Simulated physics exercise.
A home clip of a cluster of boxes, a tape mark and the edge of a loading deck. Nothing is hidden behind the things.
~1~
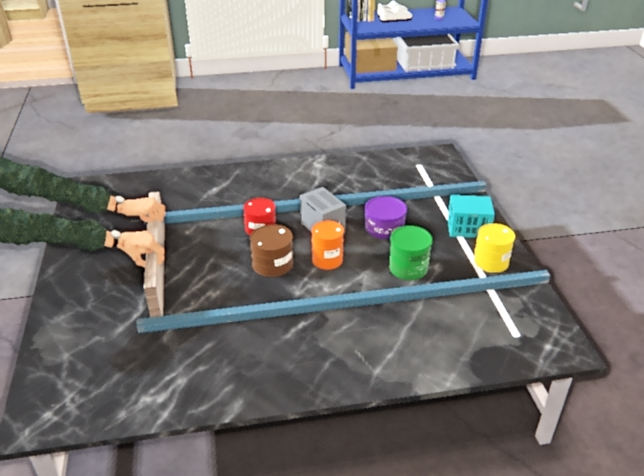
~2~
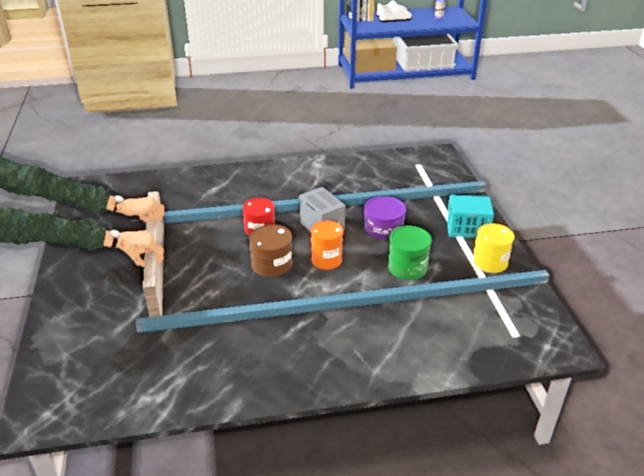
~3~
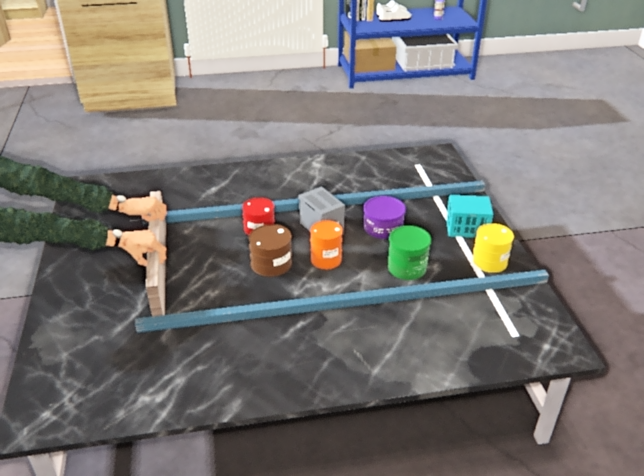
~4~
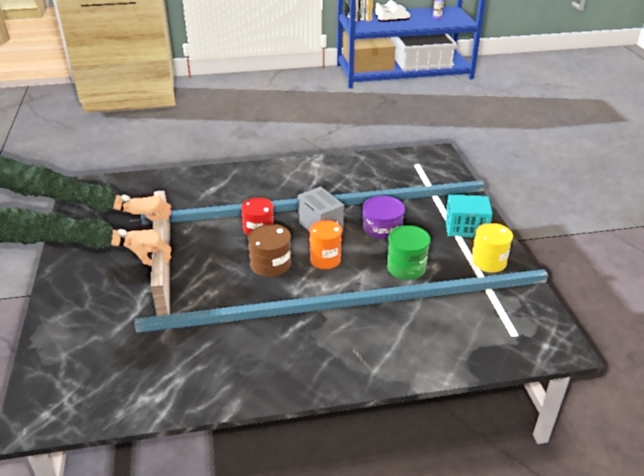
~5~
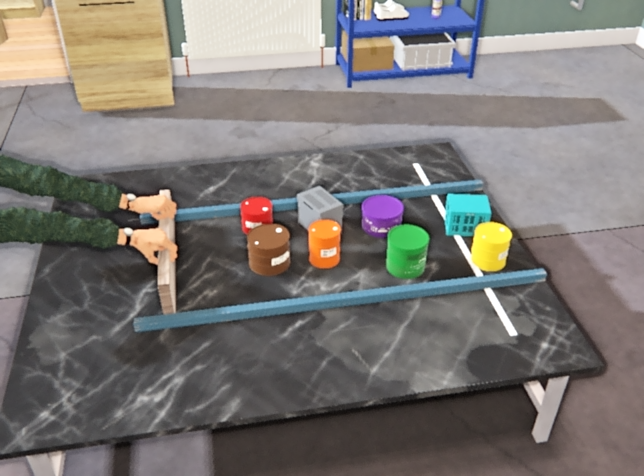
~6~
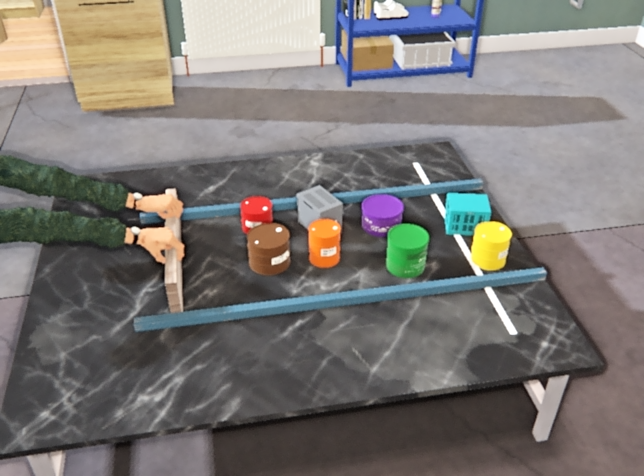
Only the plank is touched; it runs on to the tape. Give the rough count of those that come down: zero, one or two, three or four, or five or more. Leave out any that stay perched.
Outcome: The number that fall off is one or two.
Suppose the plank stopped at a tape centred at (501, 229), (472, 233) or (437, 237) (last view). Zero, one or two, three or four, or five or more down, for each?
The falls would be five or over; three to four; one to two.
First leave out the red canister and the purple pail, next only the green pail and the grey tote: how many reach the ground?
The counts: 0 and 1.
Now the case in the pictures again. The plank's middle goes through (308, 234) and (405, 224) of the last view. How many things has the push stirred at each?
The counts are 4 and 8.
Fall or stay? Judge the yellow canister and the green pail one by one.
The yellow canister is lost; the green pail does not fall.
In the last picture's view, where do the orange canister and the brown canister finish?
The orange canister stops around (517, 236); the brown canister around (482, 228).
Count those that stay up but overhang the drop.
It comes to 2.
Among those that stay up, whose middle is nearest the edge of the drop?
The purple pail ends nearest.
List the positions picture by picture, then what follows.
Yellow canister (494, 248); turquoise crate (470, 217); green pail (410, 253); plank (156, 253); tape (460, 237), in the first picture.
Turquoise crate (470, 217); plank (155, 252), in the second picture.
Green pail (409, 253); orange canister (326, 245), in the third picture.
Yellow canister (492, 248); purple pail (383, 217), in the fourth picture.
Turquoise crate (467, 215); brown canister (269, 249), in the fifth picture.
Yellow canister (491, 246); turquoise crate (467, 214); green pail (407, 251); plank (174, 249); tape (457, 234), in the sixth picture.
Soon after, none off yet; yellow canister at rest near (491, 246); turquoise crate at rest near (467, 214); green pail at rest near (407, 251).
Then, none off yet; yellow canister at rest near (491, 246); turquoise crate at rest near (467, 214); green pail moved a little near (411, 253).
Further on, none off yet; yellow canister moved a little near (498, 247); turquoise crate moved about its own width near (495, 214); green pail moved about its own width near (442, 256).
At rest, the number that fall off is one or two; fallen, turquoise crate and yellow canister.
